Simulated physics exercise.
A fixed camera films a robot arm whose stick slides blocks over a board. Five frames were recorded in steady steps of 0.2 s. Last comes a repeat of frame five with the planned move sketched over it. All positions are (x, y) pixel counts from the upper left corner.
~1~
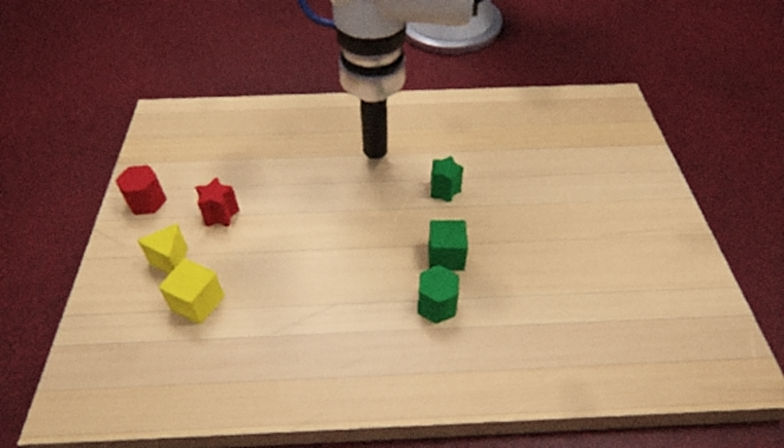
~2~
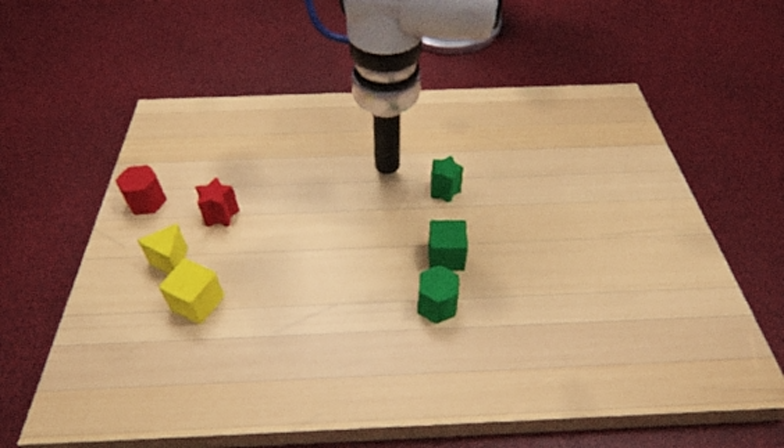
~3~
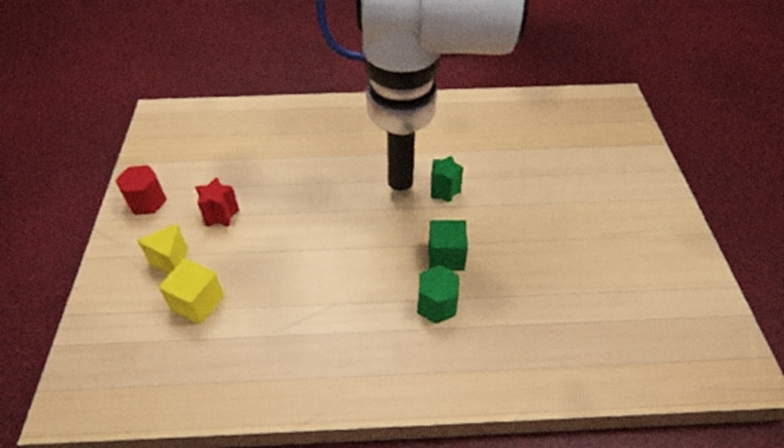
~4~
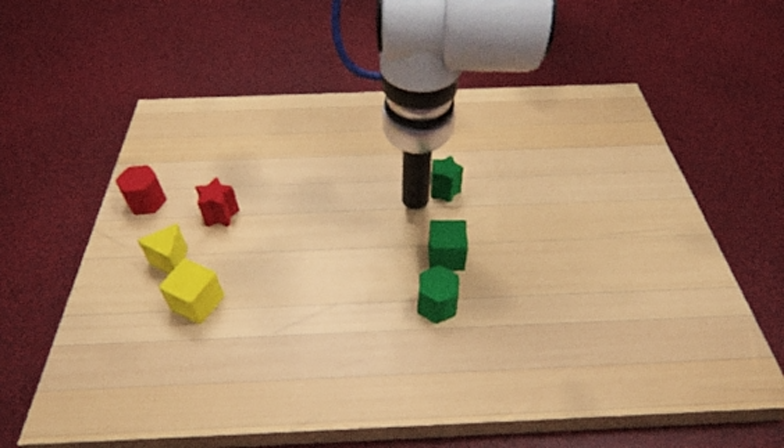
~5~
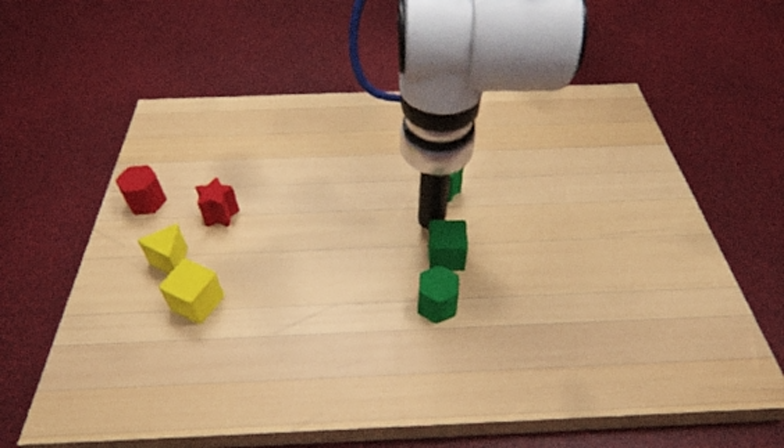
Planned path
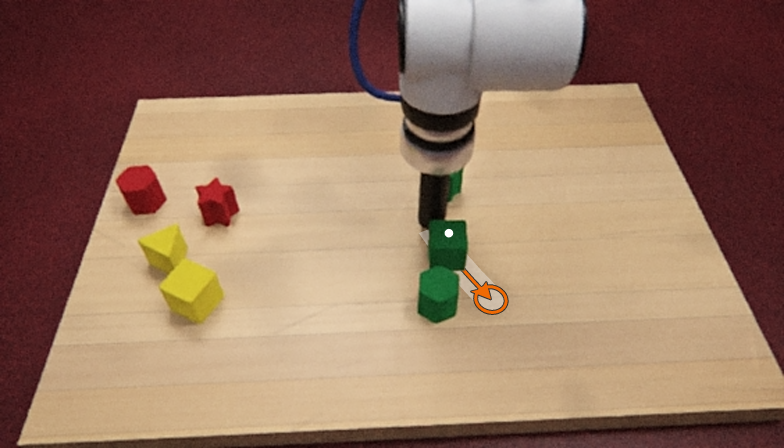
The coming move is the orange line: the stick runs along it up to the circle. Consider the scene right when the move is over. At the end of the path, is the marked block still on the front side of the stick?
It seems so.
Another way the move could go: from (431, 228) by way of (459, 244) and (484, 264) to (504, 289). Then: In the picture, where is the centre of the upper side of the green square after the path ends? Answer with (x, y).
Its top centre lands on (468, 263).
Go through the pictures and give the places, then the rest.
In the first picture, lower end of the stick at (375, 151), tops of blocks, green six-sided block at (439, 283), green star at (447, 166), green square at (449, 233).
In the second picture, stick at (387, 165), blocks as before.
In the third picture, stick at (401, 182), blocks as before.
In the fourth picture, stick at (415, 200), blocks as before.
In the fifth picture, stick at (432, 220), green six-sided block at (439, 283), green star hidden, green square at (449, 233).
The drawn path runs from (431, 228) through (448, 251) and (468, 275) to (491, 299); the dot is on the green square.
The first path, step by step. One third of the way, stick at (450, 244); green square at (466, 255).
Two thirds of the way, stick at (470, 267); green six-sided block at (439, 286); green square at (490, 279), turned 15° anticlockwise.
At the end, stick at (493, 291); green six-sided block at (439, 286); green star not moved; green square at (515, 305), turned 15° anticlockwise.
